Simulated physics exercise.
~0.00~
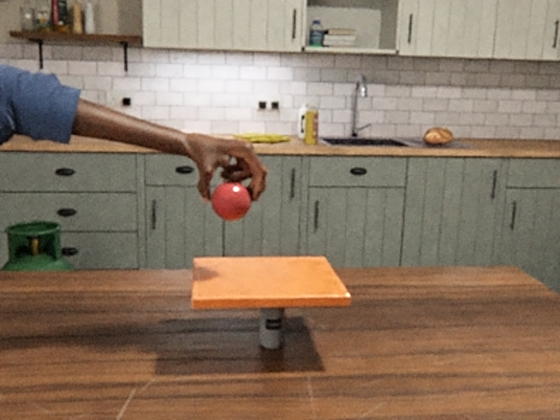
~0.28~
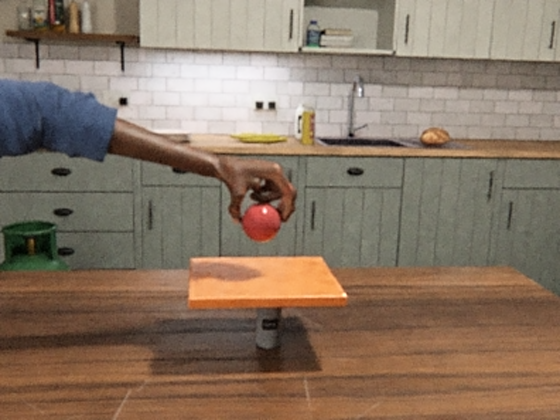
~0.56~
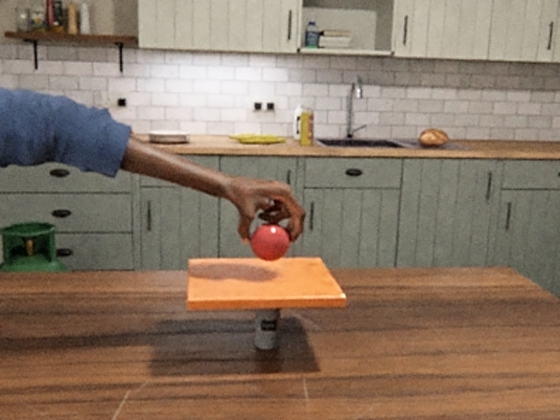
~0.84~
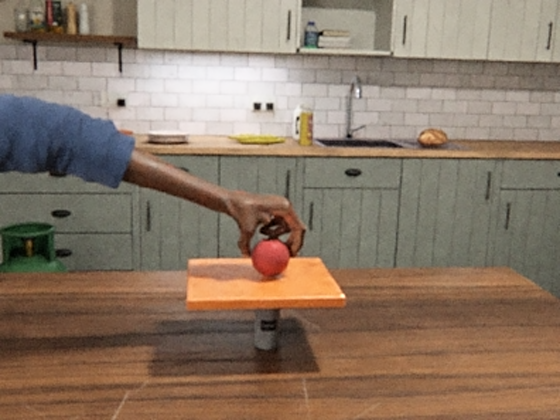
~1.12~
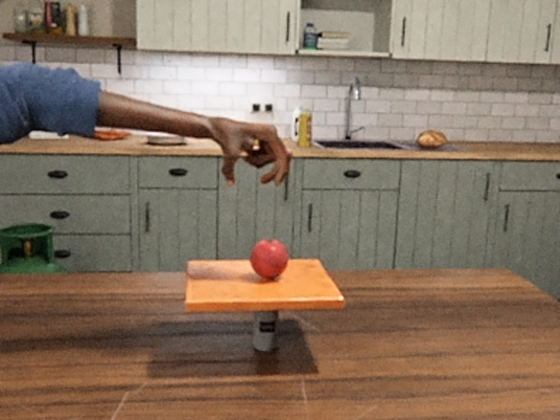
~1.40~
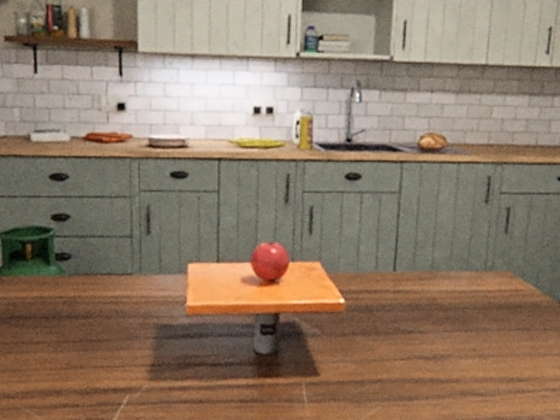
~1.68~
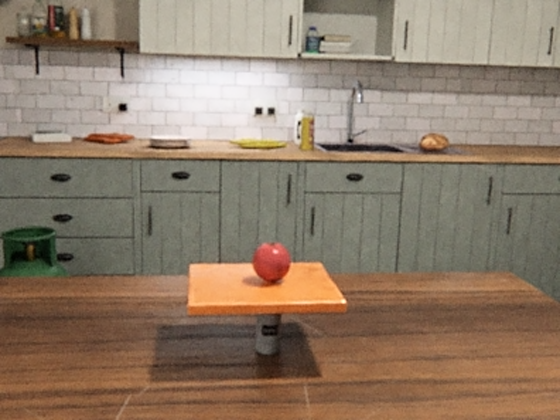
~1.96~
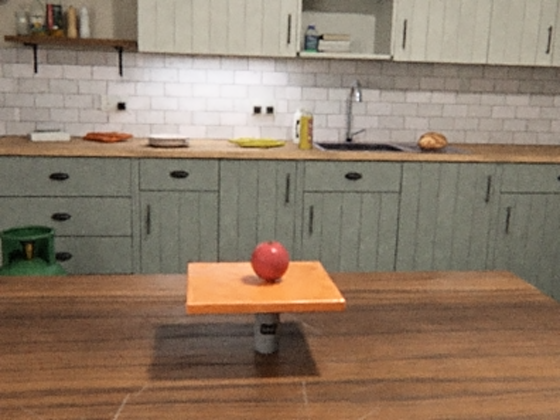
At first, a hand reaches in from the left, holding a red tomato above a flat orange lid that rests on a small grey shaker on a wooden table. The hand moves a little to the right and lowers the tomato toward the lid. It then sets the tomato down near the middle of the orange surface. The fingers let go, and the hand lifts and draws back to the left, leaving the view. The tomato stays where it was placed, and the lid remains balanced on the shaker, with the whole stack still standing at the end.
